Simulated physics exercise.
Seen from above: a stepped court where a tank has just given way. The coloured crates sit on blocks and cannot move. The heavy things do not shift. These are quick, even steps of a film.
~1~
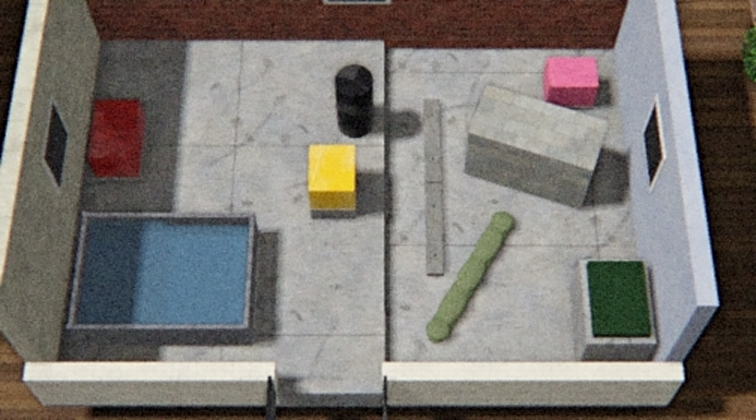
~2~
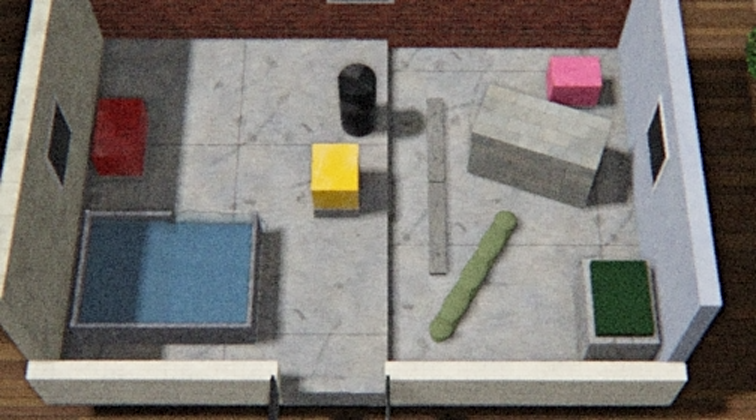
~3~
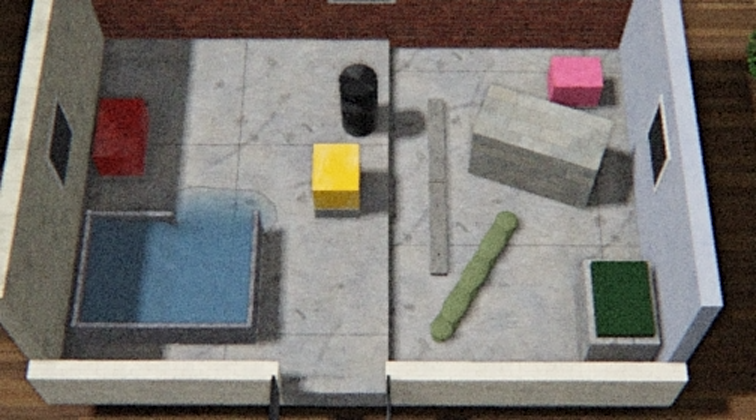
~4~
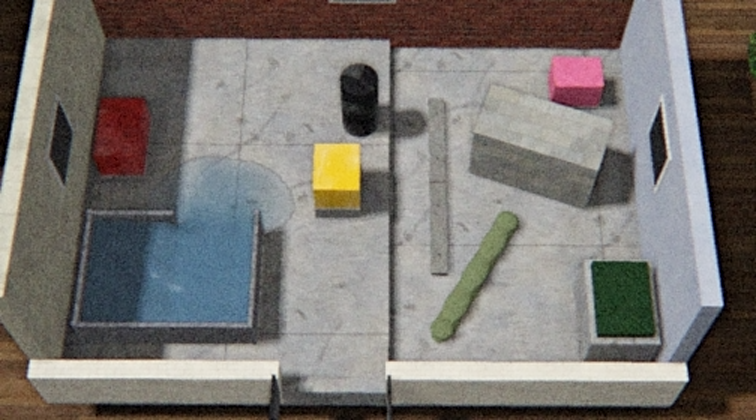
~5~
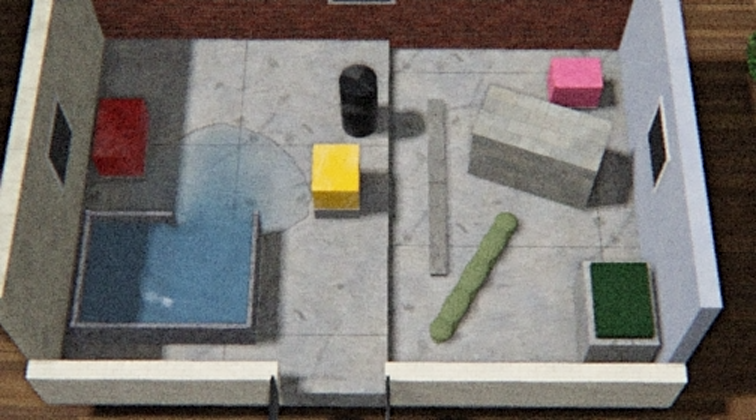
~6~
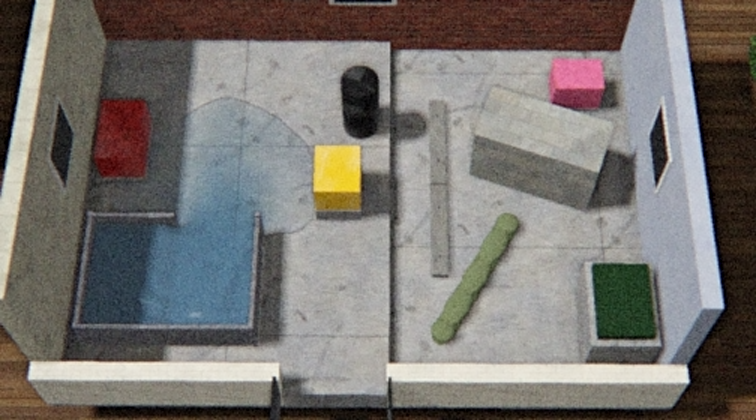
A walled court with a pale stone floor and a low step down its middle is seen from high above. A blue water tank sits at lower left, with a red block, a yellow cube and a black cylinder beyond it, and a grey block, pink cube, long bars and green-topped box at right. Water pours through a gap in the tank's far side and spreads across the floor toward the back and right, reaching beside the yellow cube.
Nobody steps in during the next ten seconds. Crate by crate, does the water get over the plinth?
In the end: The pink crate is soaked; the yellow crate keeps dry; the red crate is soaked.
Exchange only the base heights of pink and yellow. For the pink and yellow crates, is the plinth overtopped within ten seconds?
The pink crate escapes it; the yellow crate is topped.
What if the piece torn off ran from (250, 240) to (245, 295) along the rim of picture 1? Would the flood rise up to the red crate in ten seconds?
Then: The red one remains dry.
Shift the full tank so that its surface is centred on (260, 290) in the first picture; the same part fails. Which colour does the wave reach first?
It is the crate marked yellow.
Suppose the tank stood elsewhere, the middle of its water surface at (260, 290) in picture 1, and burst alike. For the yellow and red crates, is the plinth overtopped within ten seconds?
My reading: The yellow crate takes water; the red crate is soaked.
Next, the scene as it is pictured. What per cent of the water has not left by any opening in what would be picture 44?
I make it 100 per cent.
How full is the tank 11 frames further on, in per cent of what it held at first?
Roughly 52 per cent.
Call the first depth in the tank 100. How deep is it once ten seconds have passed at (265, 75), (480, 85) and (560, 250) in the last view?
In that order: 10, 8 and 6 per cent.
A moment on, water covers 25 % of the floor; the pink crate not reached, the yellow crate water round its plinth, the red crate water round its plinth.
Next, water covers 30 % of the floor; the pink crate not reached, the yellow crate water round its plinth, the red crate water round its plinth.
Then, water covers 45 % of the floor; the pink crate water round its plinth, the yellow crate water round its plinth, the red crate water round its plinth.
Later, water covers 60 % of the floor; the pink crate water round its plinth, the yellow crate water round its plinth, the red crate water round its plinth.
In the end, water covers 85 % of the floor; the pink crate was topped, the yellow crate stayed above the water, the red crate was topped.
